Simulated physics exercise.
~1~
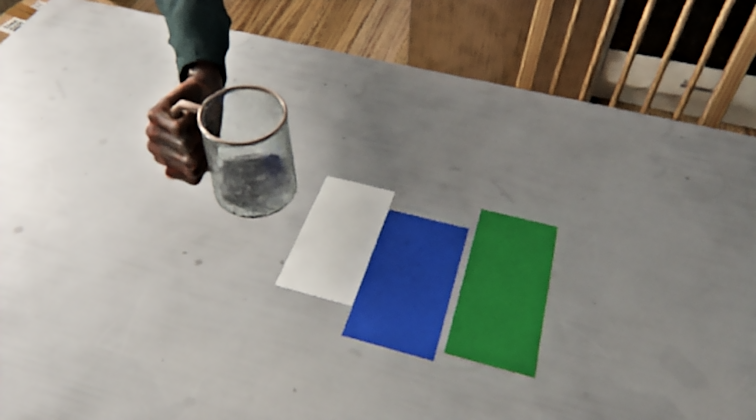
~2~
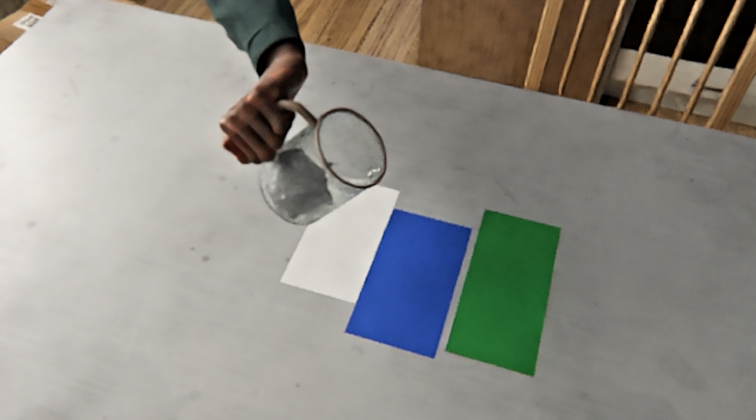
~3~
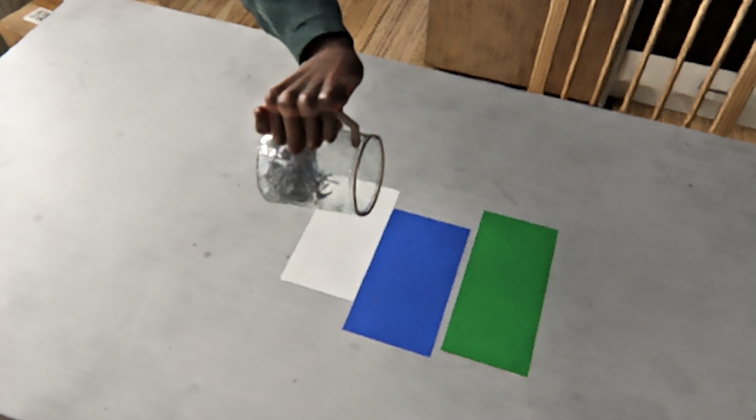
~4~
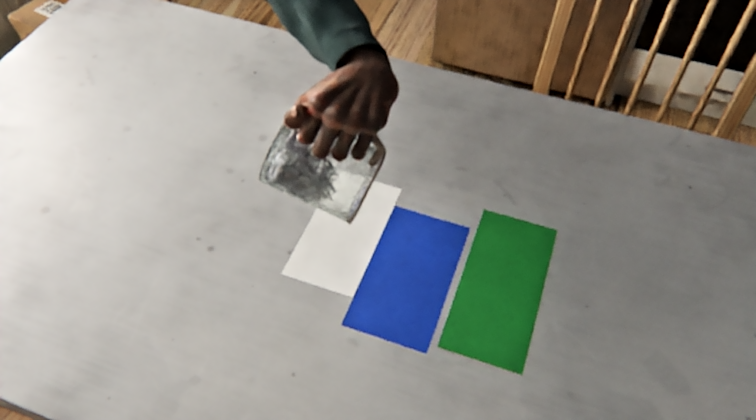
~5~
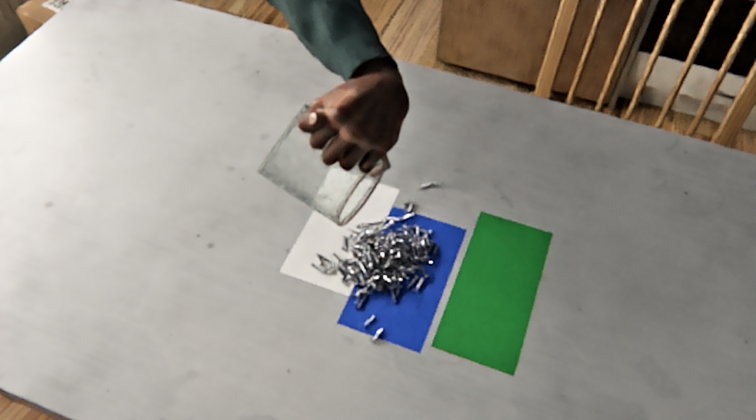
The footage shows a hand tilting a clear glass jug of small metal screws rightward over white, blue and green mats on a grey table, until the screws spill into a pile across the blue and white mats, leaving the jug empty and the green mat clear.
